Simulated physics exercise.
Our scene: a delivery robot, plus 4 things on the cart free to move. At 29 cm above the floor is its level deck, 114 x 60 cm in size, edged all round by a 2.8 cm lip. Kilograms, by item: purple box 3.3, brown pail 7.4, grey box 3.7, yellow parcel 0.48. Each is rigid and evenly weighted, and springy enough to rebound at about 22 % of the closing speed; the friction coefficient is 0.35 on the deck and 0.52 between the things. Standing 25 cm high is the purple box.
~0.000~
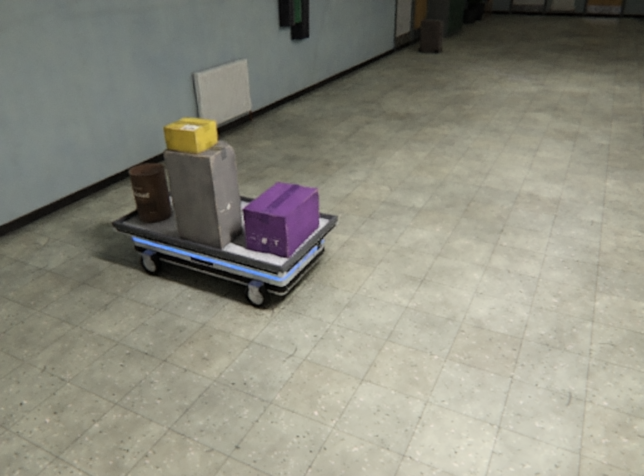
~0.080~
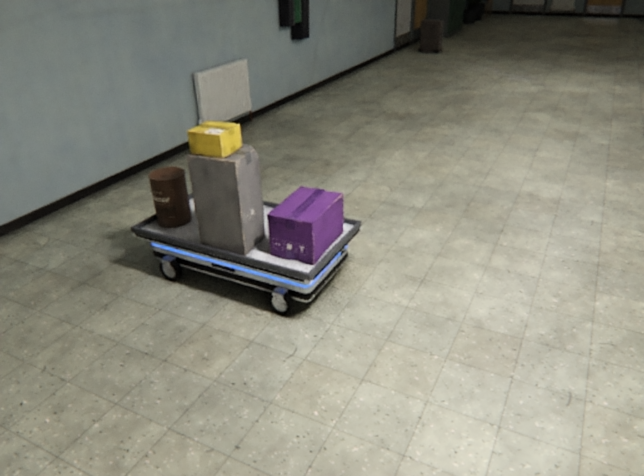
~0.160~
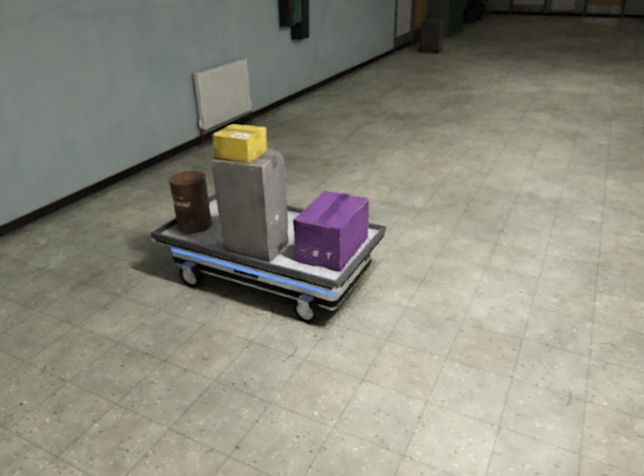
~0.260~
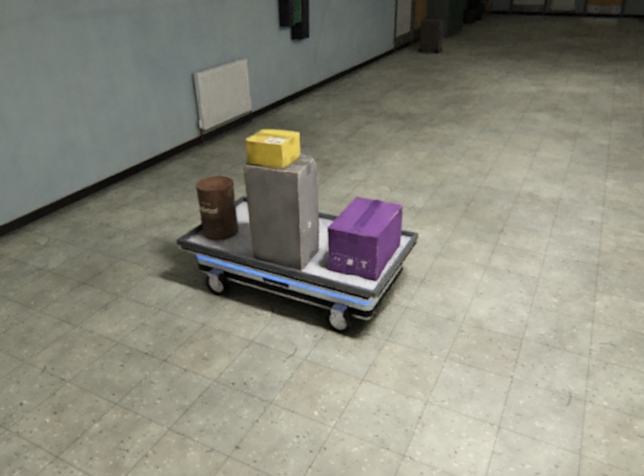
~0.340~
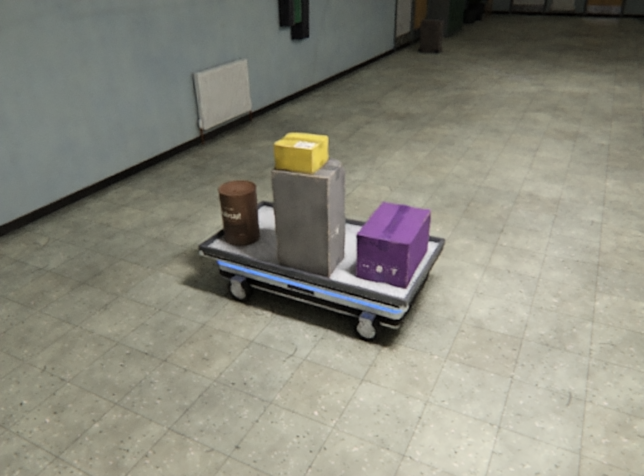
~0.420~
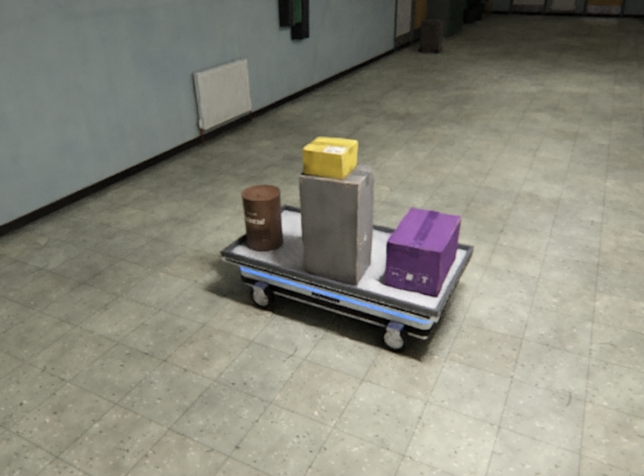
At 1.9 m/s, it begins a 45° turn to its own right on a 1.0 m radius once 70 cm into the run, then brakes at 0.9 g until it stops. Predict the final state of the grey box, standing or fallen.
Standing.
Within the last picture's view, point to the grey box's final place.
It winds up close to (563, 379).
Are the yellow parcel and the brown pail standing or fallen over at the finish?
Here's how it ends: The yellow parcel comes down, and the brown pail never goes down.
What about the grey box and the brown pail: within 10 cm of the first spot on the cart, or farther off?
As for the grey box, it winds up somewhere else, and the brown pail winds up somewhere else.
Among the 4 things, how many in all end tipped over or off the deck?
I make it 1.
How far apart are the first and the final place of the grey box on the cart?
I'd put it at about 32 centimetres.
By 0.72 s, cart 137 cm along, turned 30°; grey box 15 cm from its spot near (431, 266); yellow parcel 16 cm from its spot; purple box 12 cm from its spot.
By 1.12 s, cart 198 cm along, turned 45°; grey box tilted 3° near (544, 382); yellow parcel tilted 4°; brown pail 9 cm from its spot.
By 1.52 s, cart 199 cm along, turned 45°, stopped; yellow parcel now off the deck; grey box 31 cm from its spot near (563, 379); brown pail 32 cm from its spot.
When it is over (2.1 s), off the deck and tipped over, yellow parcel; not toppled but over 10 cm from the start, brown pail and grey box; the last one within 10 cm of the start. In the last view, grey box near (563, 379).
